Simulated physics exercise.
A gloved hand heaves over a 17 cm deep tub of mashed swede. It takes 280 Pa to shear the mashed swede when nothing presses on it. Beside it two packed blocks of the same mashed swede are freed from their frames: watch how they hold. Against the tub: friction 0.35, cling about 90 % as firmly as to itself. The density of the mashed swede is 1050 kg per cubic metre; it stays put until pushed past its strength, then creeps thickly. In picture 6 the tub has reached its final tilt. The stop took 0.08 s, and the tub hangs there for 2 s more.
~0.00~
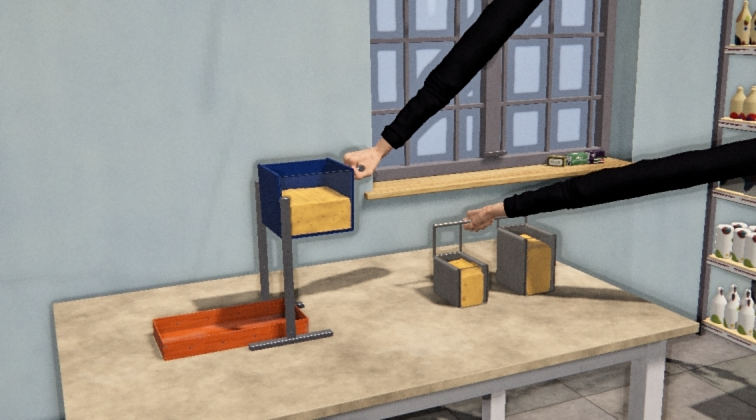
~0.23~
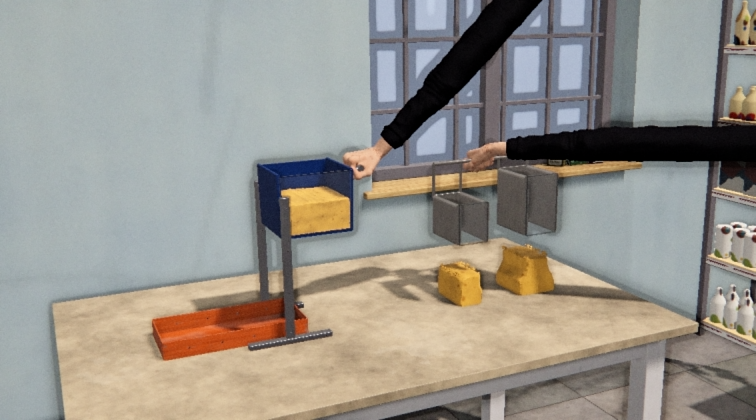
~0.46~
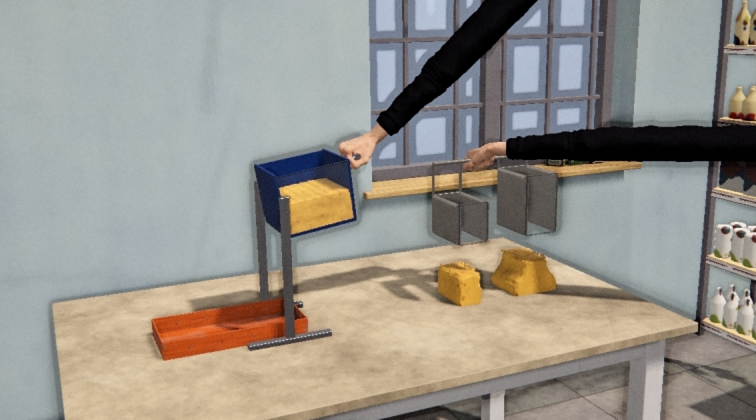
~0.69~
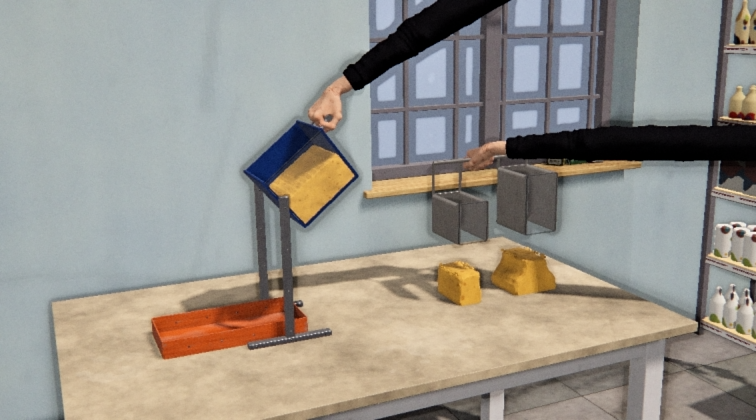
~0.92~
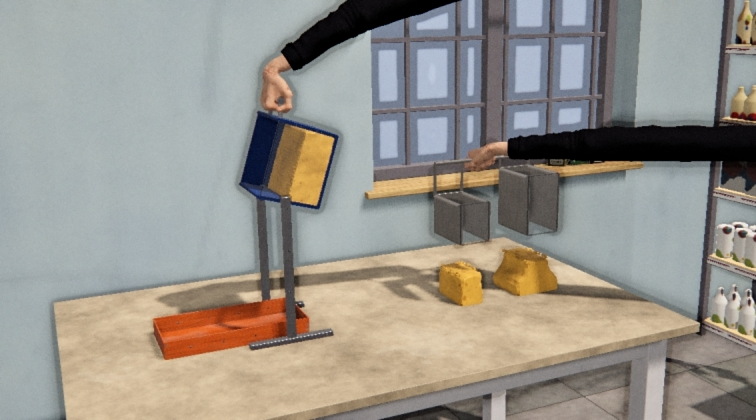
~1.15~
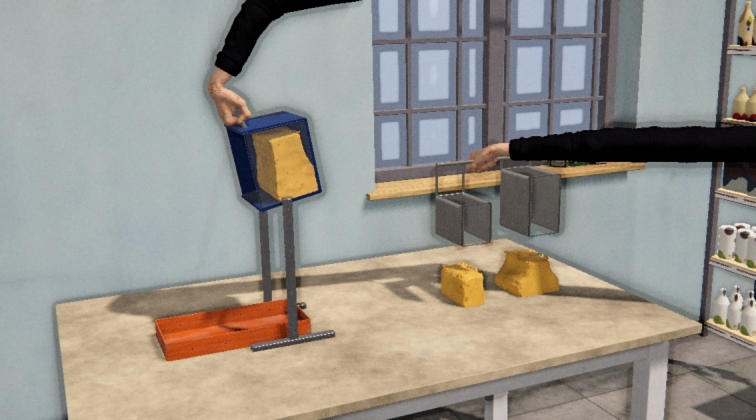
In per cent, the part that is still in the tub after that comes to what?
It comes to some 52 %.
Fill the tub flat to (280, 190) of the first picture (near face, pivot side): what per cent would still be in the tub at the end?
It would be near 35 %.
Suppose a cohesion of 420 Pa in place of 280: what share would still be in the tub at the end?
In that case some 60 per cent.
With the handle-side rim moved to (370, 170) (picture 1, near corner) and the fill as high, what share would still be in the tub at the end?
Then about 40 %.
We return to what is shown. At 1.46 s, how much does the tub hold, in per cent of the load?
Some 55 per cent.
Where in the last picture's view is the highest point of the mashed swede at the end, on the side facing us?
Around (294, 176).
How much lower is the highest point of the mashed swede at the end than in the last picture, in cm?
Some 11 cm.
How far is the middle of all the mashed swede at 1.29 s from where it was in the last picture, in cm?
Roughly 5 cm.
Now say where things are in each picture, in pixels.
Handle-side rim at (351, 170), tilt 0 degrees; crest of the mashed swede at (296, 204); block heights 10 cm, 16 cm (left to right), in the first picture.
Handle-side rim at (350, 170), tilt 0 degrees; crest of the mashed swede at (295, 204); block heights 10 cm, 13 cm (left to right), in the second picture.
Handle-side rim at (346, 161), tilt 8 degrees; crest of the mashed swede at (346, 190); block heights 9.9 cm, 11 cm (left to right), in the third picture.
Handle-side rim at (319, 131), tilt 39 degrees; crest of the mashed swede at (335, 156); block heights 9.9 cm, 11 cm (left to right), in the fourth picture.
Handle-side rim at (278, 122), tilt 72 degrees; crest of the mashed swede at (309, 133); block heights 9.9 cm, 11 cm (left to right), in the fifth picture.
Handle-side rim at (244, 136), tilt 100 degrees; crest of the mashed swede at (296, 134); block heights 9.9 cm, 11 cm (left to right), in the sixth picture.
After 1.29 s, the tub is at 100 degrees and holds 99 %.
After 1.46 s, the tub is at 100 degrees and holds 56 %.
After 1.63 s, the tub is at 100 degrees and holds 52 %.
After 1.80 s, the tub is at 100 degrees and holds 52 %.
After 3.15 s, the tub is at 100 degrees and holds 52 %.
